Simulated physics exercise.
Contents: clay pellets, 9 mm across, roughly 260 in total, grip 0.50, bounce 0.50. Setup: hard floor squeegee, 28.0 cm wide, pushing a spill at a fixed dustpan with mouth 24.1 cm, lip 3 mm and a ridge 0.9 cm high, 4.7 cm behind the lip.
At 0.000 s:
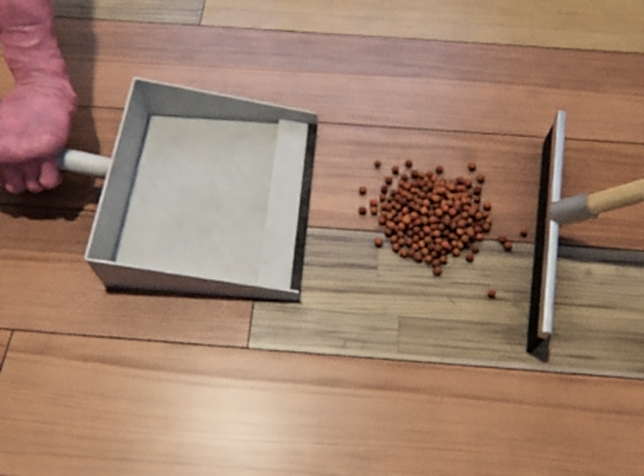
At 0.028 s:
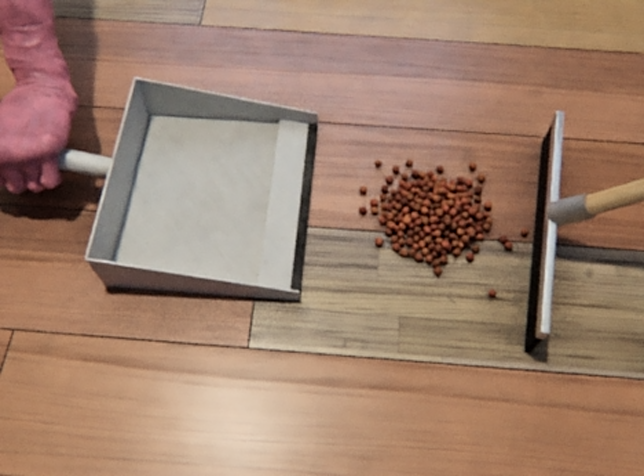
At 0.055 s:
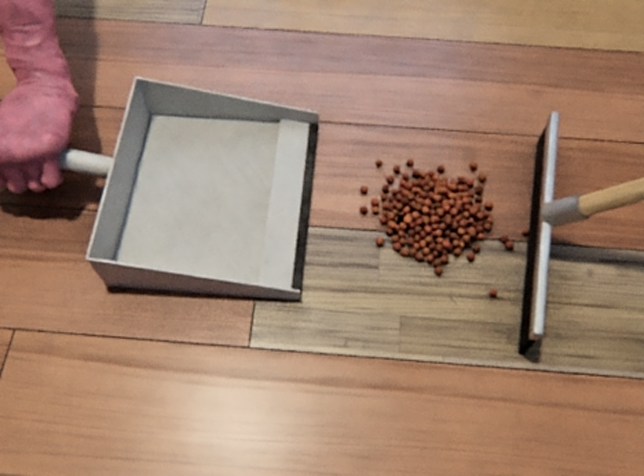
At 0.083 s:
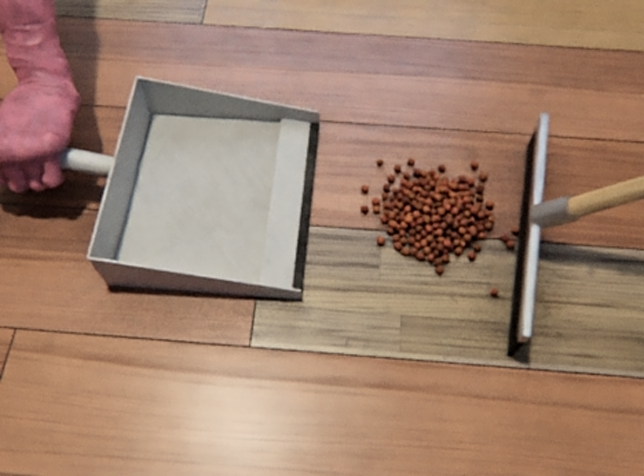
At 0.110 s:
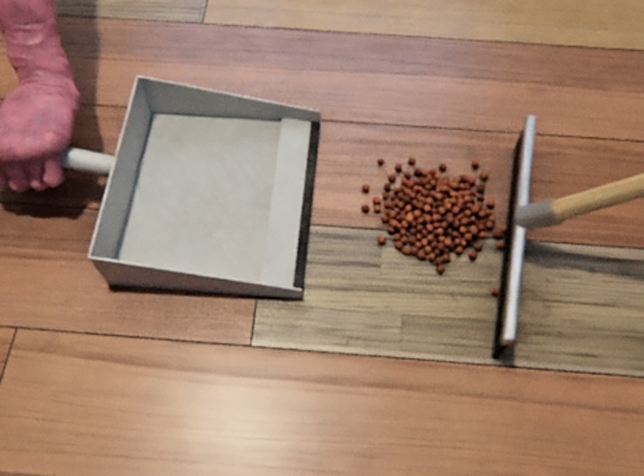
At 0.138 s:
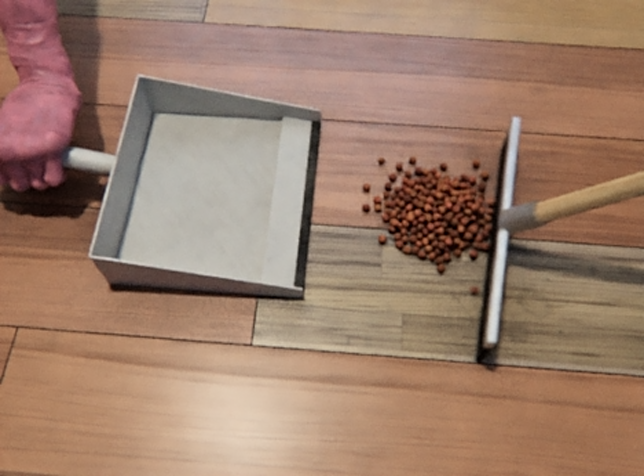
A pink-gloved hand held a grey dustpan still on the wooden floor while a squeegee with a wooden handle slid left and nudged the right edge of a pile of reddish-brown pellets.
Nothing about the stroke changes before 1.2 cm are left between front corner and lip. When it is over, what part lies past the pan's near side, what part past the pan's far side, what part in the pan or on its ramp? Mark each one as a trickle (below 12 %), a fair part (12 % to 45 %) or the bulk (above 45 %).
Near side: A trickle; far side: A trickle; pan: A fair part.
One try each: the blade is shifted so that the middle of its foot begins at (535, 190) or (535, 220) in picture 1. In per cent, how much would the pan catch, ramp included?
Estimates: 40 percent and 35 percent.
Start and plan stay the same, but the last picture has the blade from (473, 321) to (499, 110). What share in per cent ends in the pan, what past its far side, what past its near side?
That ends as pan 50, far 5, and near 0.
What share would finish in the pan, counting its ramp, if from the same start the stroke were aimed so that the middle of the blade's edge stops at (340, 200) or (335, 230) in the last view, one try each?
Close to 50 and 40 in a hundred, in that order.
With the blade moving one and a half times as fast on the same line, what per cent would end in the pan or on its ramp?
Then around 40 per cent.
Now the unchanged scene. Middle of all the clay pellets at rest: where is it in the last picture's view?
Somewhere near (319, 214) in the last picture.
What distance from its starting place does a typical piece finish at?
About 14 cm.
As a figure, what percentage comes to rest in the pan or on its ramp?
Result: Roughly 25 %.
Then, at 0.28 s, middle of the blade 12 cm from the lip; 0 % over the lip, far side 0 %, near side 0 %.
After 0.38 s, middle of the blade 5 cm from the lip; 0 % over the lip, far side 0 %, near side 0 %.
After 0.61 s, middle of the blade 3 cm from the lip; 25 % over the lip, far side 5 %, near side 5 %.
By 0.9 s all is still; near side 5 %, far side 5 %, pan 25 %, in front of the lip or behind the blade 65 %.
